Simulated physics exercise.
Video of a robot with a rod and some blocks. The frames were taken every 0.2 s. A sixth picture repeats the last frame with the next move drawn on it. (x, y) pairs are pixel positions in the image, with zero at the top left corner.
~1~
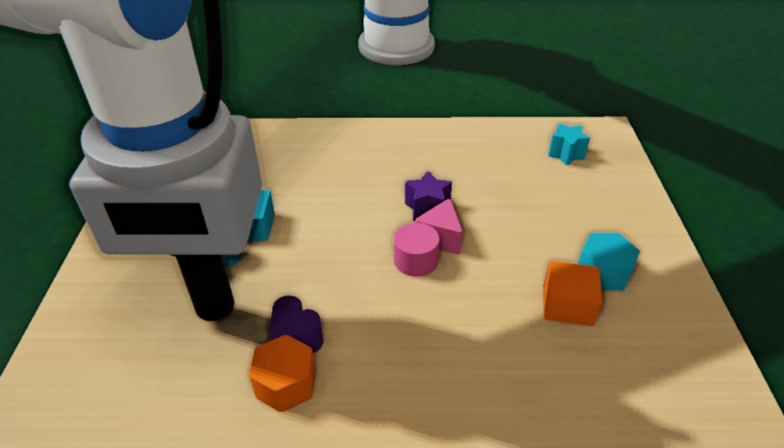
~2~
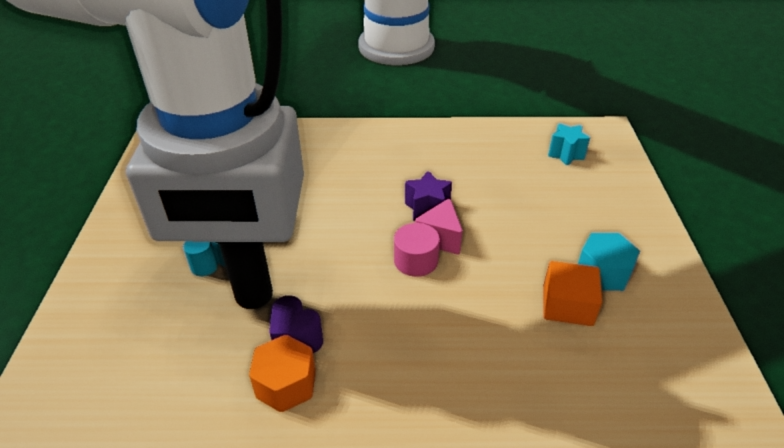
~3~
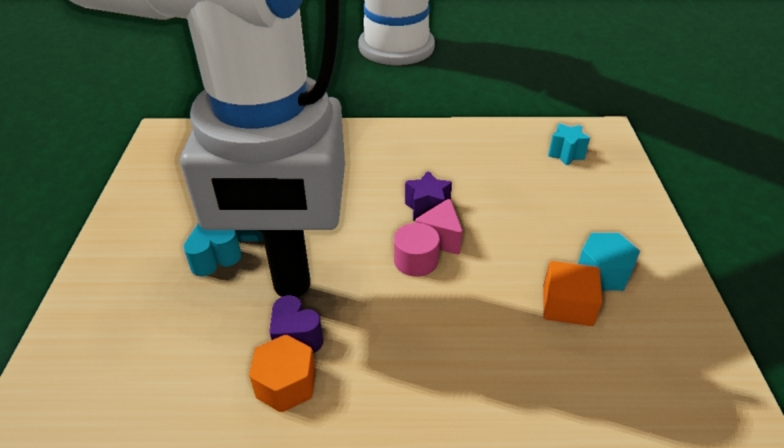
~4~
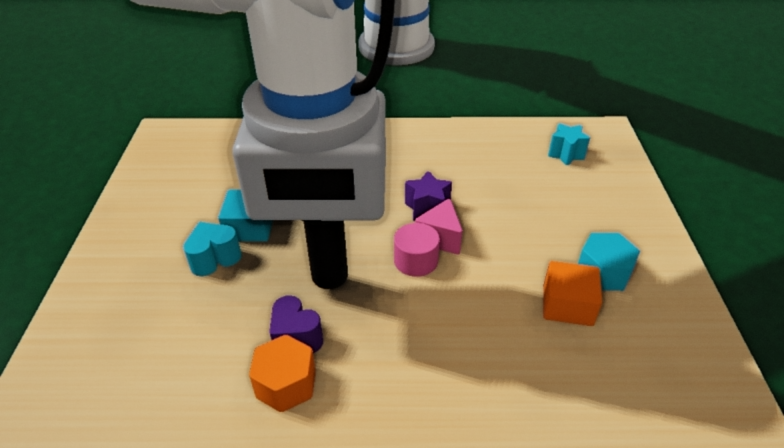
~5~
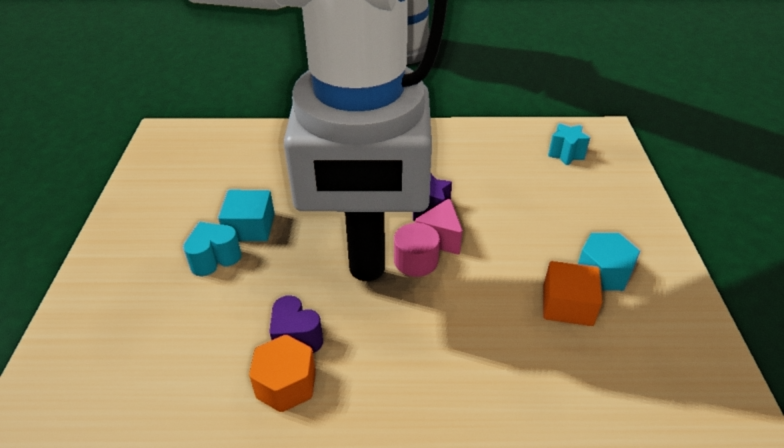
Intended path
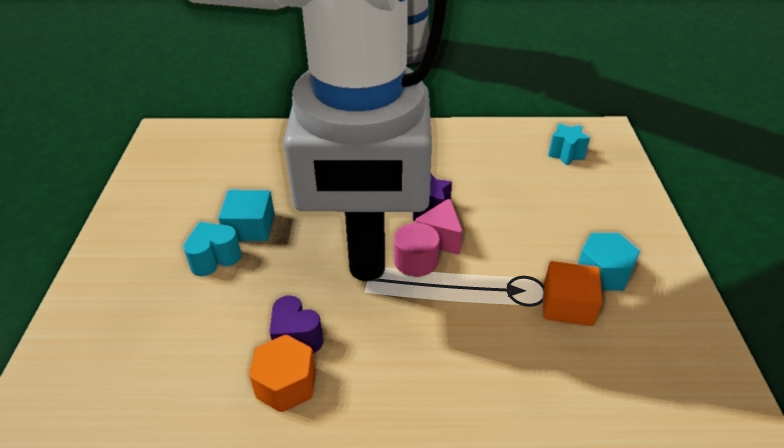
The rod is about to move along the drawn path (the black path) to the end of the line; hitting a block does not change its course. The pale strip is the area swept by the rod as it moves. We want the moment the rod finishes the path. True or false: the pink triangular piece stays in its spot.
False
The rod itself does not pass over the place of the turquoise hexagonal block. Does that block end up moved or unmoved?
That block stands still.
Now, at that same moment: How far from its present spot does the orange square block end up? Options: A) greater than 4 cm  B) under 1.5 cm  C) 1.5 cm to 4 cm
(B)
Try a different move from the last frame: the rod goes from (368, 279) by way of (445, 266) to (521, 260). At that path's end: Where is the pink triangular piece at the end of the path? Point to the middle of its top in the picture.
If I read the scene right, the answer is (469, 188).
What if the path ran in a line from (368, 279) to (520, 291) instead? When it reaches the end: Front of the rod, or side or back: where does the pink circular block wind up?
The rod will have lost it.
The drawn path runs from (368, 279) via (420, 284) and (473, 288), ending at (527, 291).
On the path given first. One third of the way, rod at (421, 275); pink circular block at (434, 234); pink triangular piece at (447, 209).
Two thirds of the way, rod at (475, 279); pink circular block at (437, 233); pink triangular piece at (448, 208).
At the end, rod at (529, 282); pink circular block at (437, 233); pink triangular piece at (448, 208); orange square block not moved; turquoise hexagonal block not moved.
